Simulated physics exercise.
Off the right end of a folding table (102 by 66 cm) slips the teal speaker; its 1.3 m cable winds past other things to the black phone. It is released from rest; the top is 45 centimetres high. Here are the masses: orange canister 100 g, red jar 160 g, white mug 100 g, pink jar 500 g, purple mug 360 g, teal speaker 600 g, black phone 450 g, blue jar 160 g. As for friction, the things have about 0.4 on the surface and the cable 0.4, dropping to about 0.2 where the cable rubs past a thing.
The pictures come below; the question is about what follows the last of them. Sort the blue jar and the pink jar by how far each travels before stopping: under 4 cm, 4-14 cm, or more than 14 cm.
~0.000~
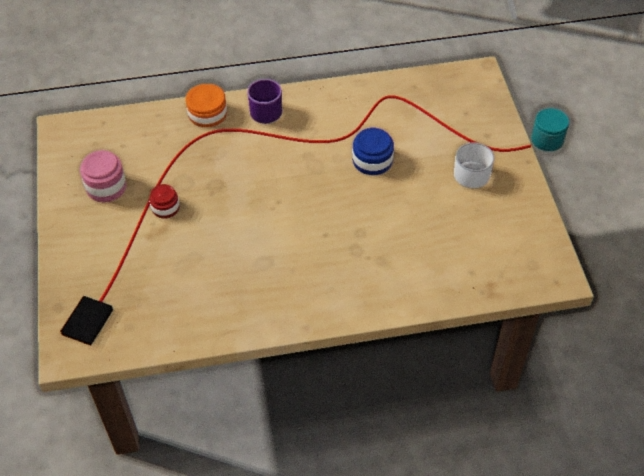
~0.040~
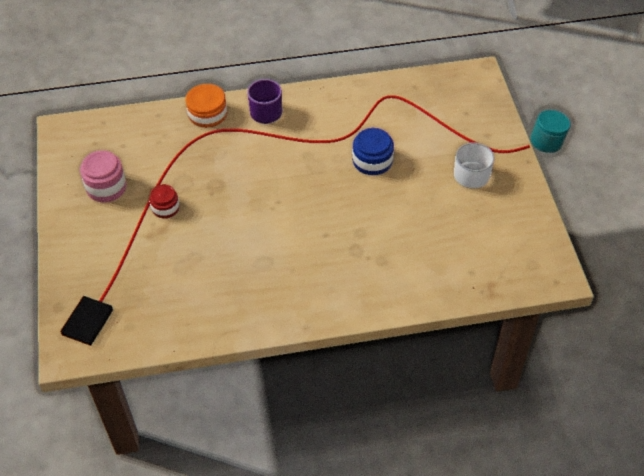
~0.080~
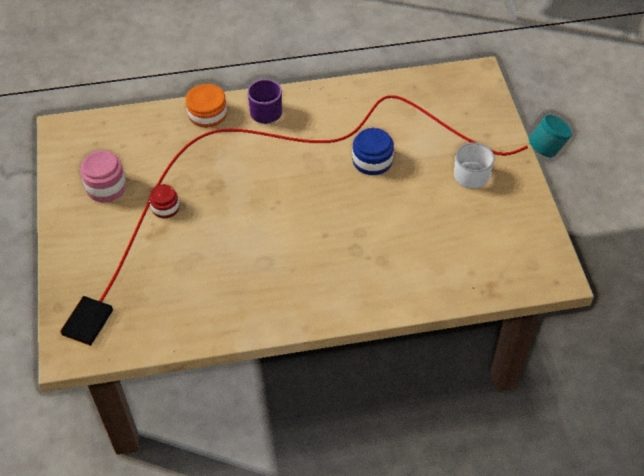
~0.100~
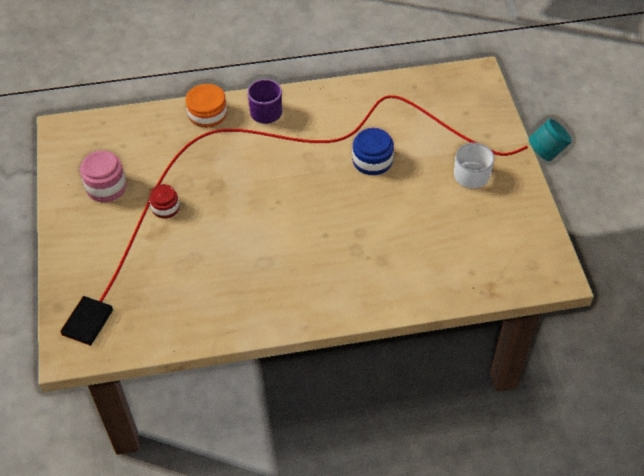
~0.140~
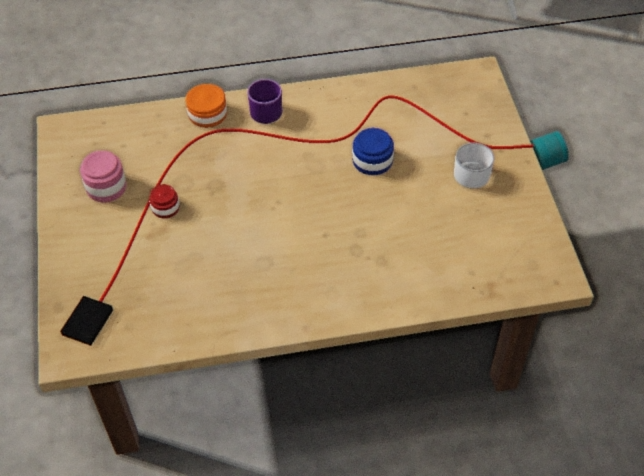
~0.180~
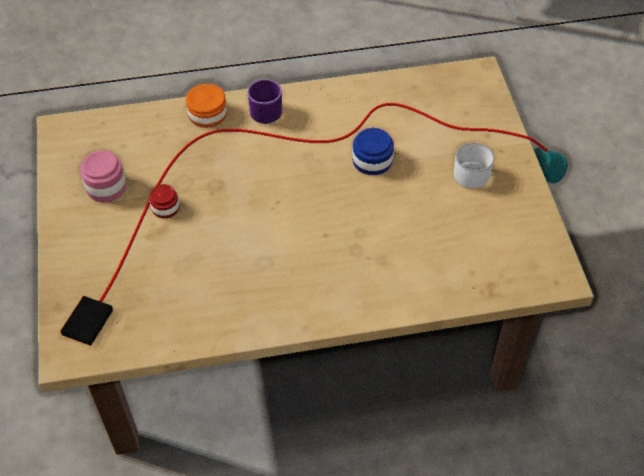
Blue jar: 4-14 cm, pink jar: Under 4 cm.
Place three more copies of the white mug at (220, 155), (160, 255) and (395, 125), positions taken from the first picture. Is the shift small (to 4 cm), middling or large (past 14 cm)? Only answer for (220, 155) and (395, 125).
Taking them in that order, the first shows a lot of movement and the second shows a lot of movement.
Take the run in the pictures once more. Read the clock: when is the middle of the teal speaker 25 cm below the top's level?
That is: 0.28 s.
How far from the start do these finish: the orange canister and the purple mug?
For the orange canister it's 0 cm, while the purple mug comes to 0 cm.
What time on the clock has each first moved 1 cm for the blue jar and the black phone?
Times: Blue jar = 0.32 s, black phone = 0.34 s.
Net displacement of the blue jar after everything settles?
Blue jar: 10 cm.
After 0.4 s, the cable's tail end at (122, 285); blue jar 8 cm off its start, red jar 21 cm off its start, black phone 5 cm off its start.
After 0.7 s, the cable's tail end at (135, 279); blue jar 11 cm off its start, red jar 42 cm off its start, black phone 8 cm off its start.
After 0.9 s, the cable's tail end at (135, 279); blue jar 11 cm off its start at (402, 176), red jar over the edge, black phone 8 cm off its start at (114, 289).
After 1.2 s, the cable's tail end at (135, 279); blue jar 11 cm off its start, red jar over the edge, black phone 8 cm off its start.
After 2.4 s, the cable's tail end at (135, 279); blue jar 11 cm off its start at (402, 176), pink jar 0 cm off its start at (100, 163), red jar over the edge, black phone 8 cm off its start at (114, 289).
